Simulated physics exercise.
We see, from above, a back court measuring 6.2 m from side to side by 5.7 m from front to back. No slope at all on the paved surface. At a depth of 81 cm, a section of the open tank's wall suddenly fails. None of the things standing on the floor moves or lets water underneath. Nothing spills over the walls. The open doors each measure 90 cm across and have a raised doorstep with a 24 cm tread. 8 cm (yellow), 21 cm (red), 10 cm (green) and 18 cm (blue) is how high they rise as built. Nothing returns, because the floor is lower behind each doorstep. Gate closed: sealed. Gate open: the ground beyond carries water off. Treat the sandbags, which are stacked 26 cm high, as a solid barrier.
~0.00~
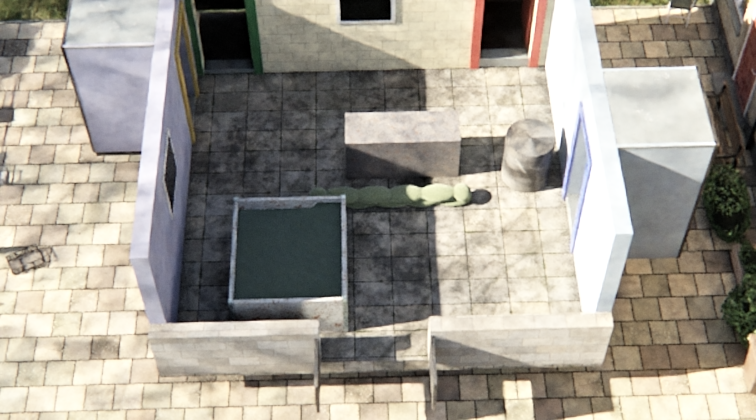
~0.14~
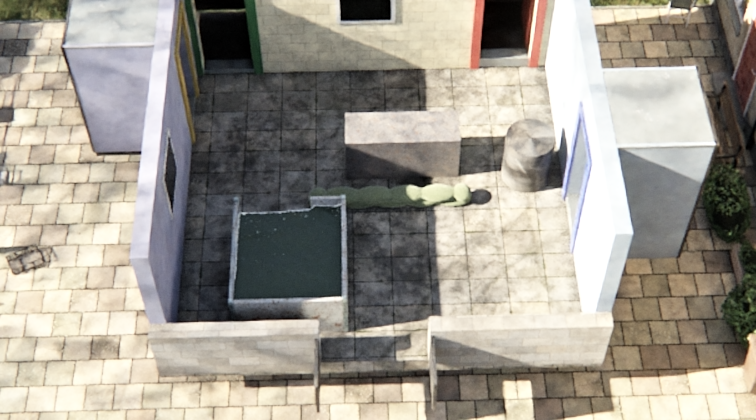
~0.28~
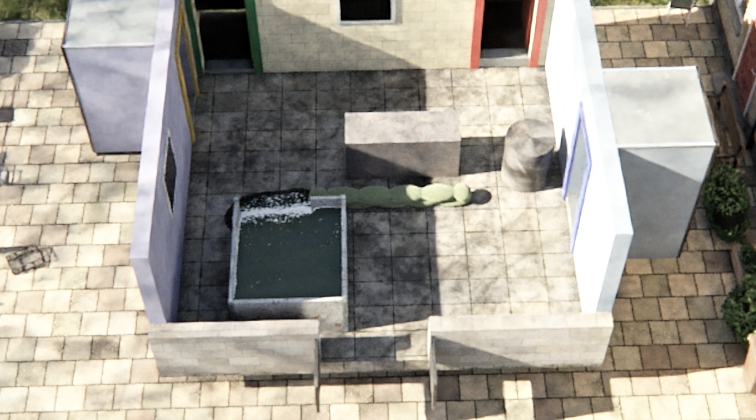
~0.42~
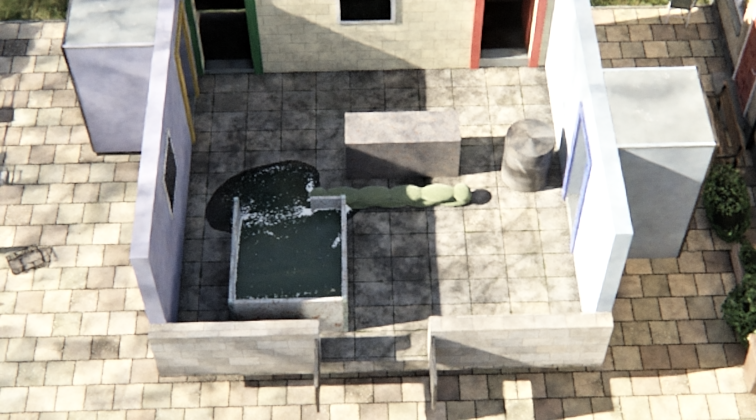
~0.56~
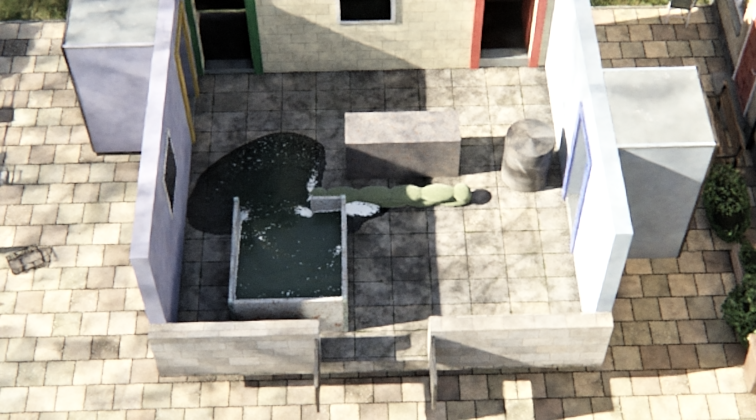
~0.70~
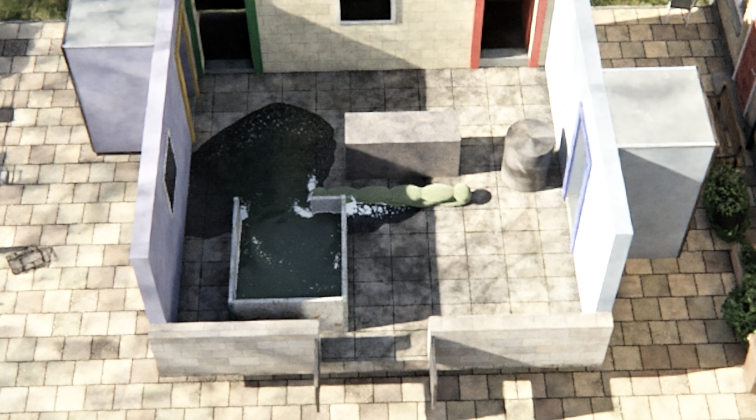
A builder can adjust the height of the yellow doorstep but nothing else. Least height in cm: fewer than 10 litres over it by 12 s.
Approx. 17 cm.
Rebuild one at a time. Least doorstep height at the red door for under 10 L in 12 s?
At red, roughly 11.5 cm.
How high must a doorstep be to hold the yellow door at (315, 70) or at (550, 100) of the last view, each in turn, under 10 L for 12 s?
Around 26 and 13.5 cm respectively.
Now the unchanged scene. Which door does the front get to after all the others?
That would be the red door.
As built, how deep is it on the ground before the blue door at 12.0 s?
2.5 cm.
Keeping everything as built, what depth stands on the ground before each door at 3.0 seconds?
Lab note, depth in cm: Yellow 16; red 4; green 29; blue 4.
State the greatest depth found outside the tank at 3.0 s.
Max depth: Near 28 cm.
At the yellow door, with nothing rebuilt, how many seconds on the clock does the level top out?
Roughly at 4.0 s.
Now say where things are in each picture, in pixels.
The first frame shows still water, 81 cm deep, in the open tank at (289, 251); the yellow door at (187, 77) is dry.
In the second frame, the front is at a hidden place, 0.3 m from the gap on the far side; 0.3 m2 of floor is wet, 81 cm left at the back.
In the third frame, the gap is on the far side, the front 0.8 m out at (283, 194); the back of the open tank holds 81 cm.
In the fourth frame, the front is at (281, 166), 1.4 m from the gap on the far side; 2.1 m2 of floor is wet, 75 cm left at the back.
In the fifth frame, the gap is on the far side, the front 2.1 m out at (281, 136); the back of the open tank holds 68 cm.
In the sixth frame, the front is at (275, 107), 2.7 m from the gap on the far side; 5.5 m2 of floor is wet, 70 cm left at the back; 0.7 m in a straight line remain to the yellow door at (187, 77).
After 1.4 s water covers 35 % of the floor, deepest (42 cm) near (199, 78); 17 cm at the yellow door, 0 litres in over its 8 cm doorstep.
After 3.0 s water covers 45 % of the floor, deepest (28 cm) near (198, 86); 16 cm at the yellow door, 36 litres in over its 8 cm doorstep.
After 12.0 s water covers 90 % of the floor, deepest (9 cm) near (415, 143); 5 cm at the yellow door, 132 litres in over its 8 cm doorstep.
At the yellow door as built, the water arrived by 1.0 s and peaked near 18 cm at 4.0 s.
Run again over the same 12 s with other heights there, 32 litres in over 14 cm, 1 litre over 22 cm. The limit of 10 litres is kept from about 17 cm up.
